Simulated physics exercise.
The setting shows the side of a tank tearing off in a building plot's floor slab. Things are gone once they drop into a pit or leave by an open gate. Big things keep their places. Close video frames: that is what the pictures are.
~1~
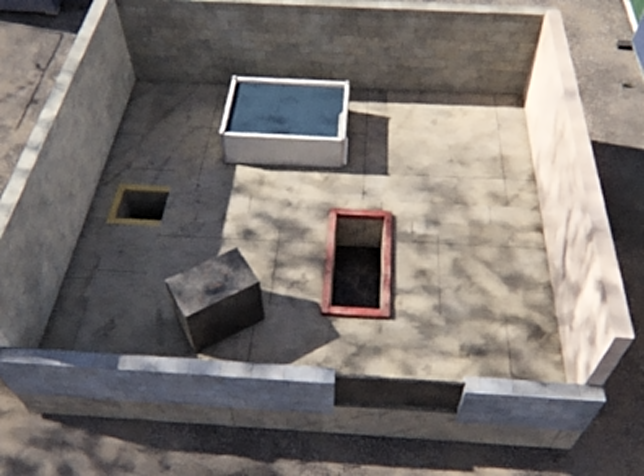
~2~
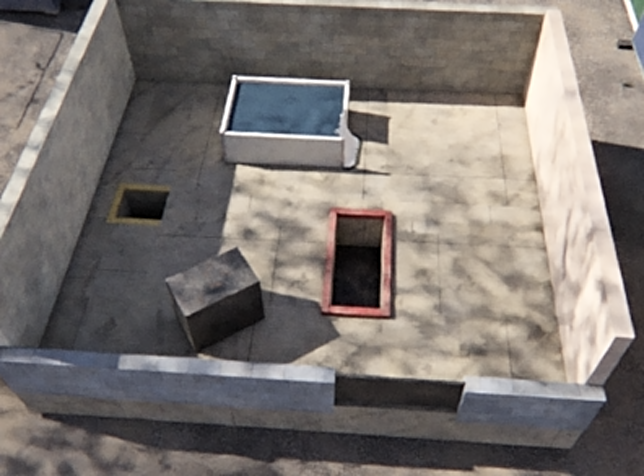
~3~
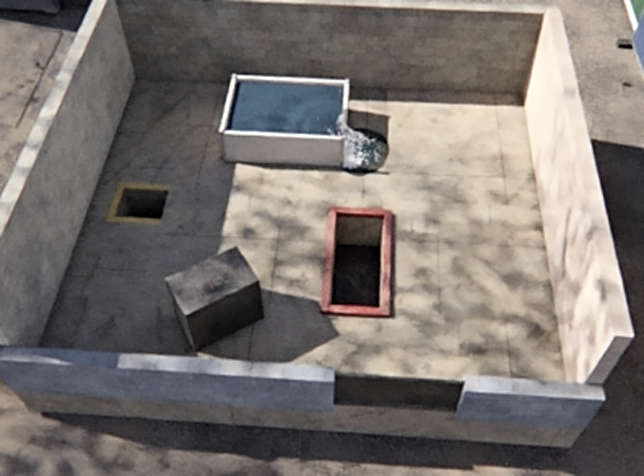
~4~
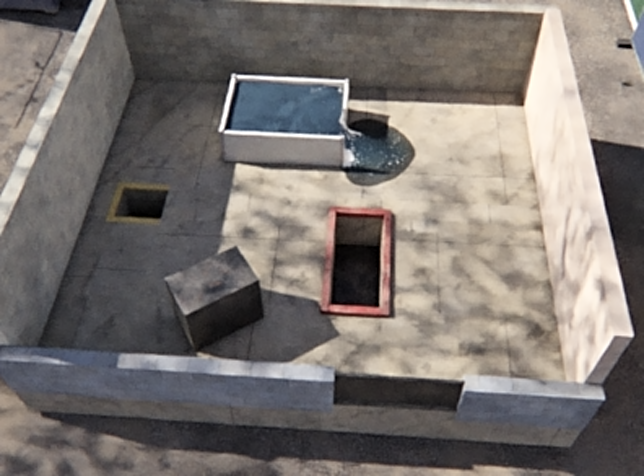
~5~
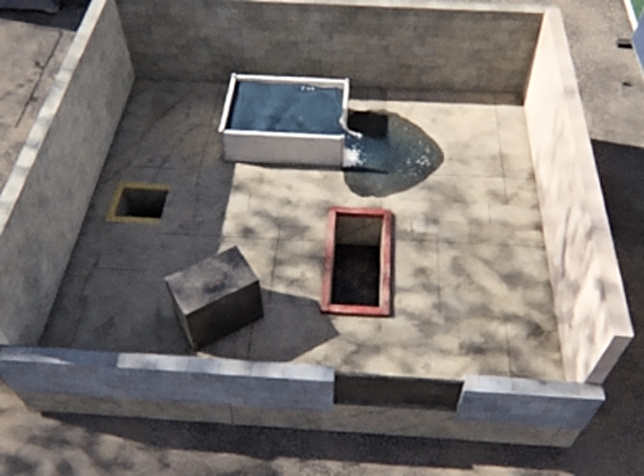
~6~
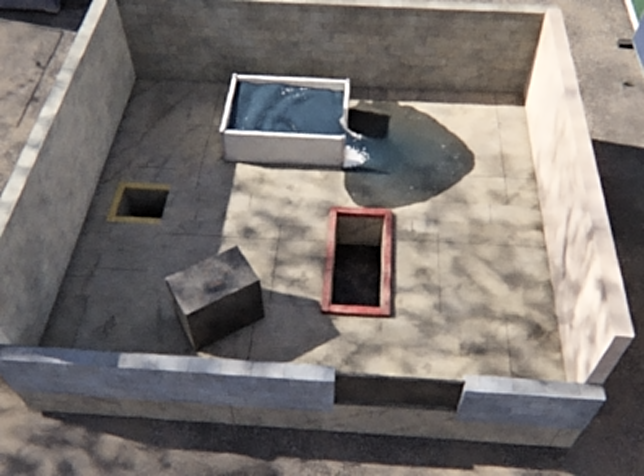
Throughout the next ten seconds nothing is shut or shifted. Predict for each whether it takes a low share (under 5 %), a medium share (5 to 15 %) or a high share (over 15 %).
Prediction: The gate takes a low share; the red pit takes a low share; the yellow pit takes a low share.
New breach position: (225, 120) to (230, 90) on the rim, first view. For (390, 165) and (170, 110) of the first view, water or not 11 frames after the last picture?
Respectively: Spared and swamped.
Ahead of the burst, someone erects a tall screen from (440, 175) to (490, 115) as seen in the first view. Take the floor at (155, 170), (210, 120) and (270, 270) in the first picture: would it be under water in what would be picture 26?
Same order as asked - unsoaked, unsoaked, unsoaked.
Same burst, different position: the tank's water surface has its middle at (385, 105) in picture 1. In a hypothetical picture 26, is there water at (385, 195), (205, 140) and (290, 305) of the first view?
Well, first one stays dry, second one stays dry, third one stays dry.
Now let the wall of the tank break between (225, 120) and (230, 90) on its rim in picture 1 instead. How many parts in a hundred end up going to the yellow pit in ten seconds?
Yellow: 25 %.
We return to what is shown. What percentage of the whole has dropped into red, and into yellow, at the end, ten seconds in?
About 0 %, then about 0 %.
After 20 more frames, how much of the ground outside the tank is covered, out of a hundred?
I'd guess some 30 per cent.
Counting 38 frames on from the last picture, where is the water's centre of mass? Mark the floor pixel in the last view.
The water's centre sits above (391, 181).
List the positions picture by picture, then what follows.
Still water in the tank at (287, 111), in the first picture.
Water pours out at (342, 142) and has run to (354, 137), in the second picture.
Water pours out at (342, 143) and has run to (385, 146), in the third picture.
The front is at (409, 147), out from the gap at (341, 143), in the fourth picture.
Water pours out at (341, 143) and has run to (438, 162), in the fifth picture.
The front is at (468, 165), out from the gap at (342, 142), in the sixth picture.
A moment on, water covers 20 % of the floor; the gate 0 %, the red pit 0 %, the yellow pit 0 %.
Next, water covers 30 % of the floor; the gate 0 %, the red pit 0 %, the yellow pit 0 %.
Then, water covers 30 % of the floor; the gate 0 %, the red pit 0 %, the yellow pit 0 %.
Later, water covers 50 % of the floor; the gate 0 %, the red pit 0 %, the yellow pit 0 %.
In the end, water covers 70 % of the floor; the gate 0 %, the red pit 0 %, the yellow pit 0 %.
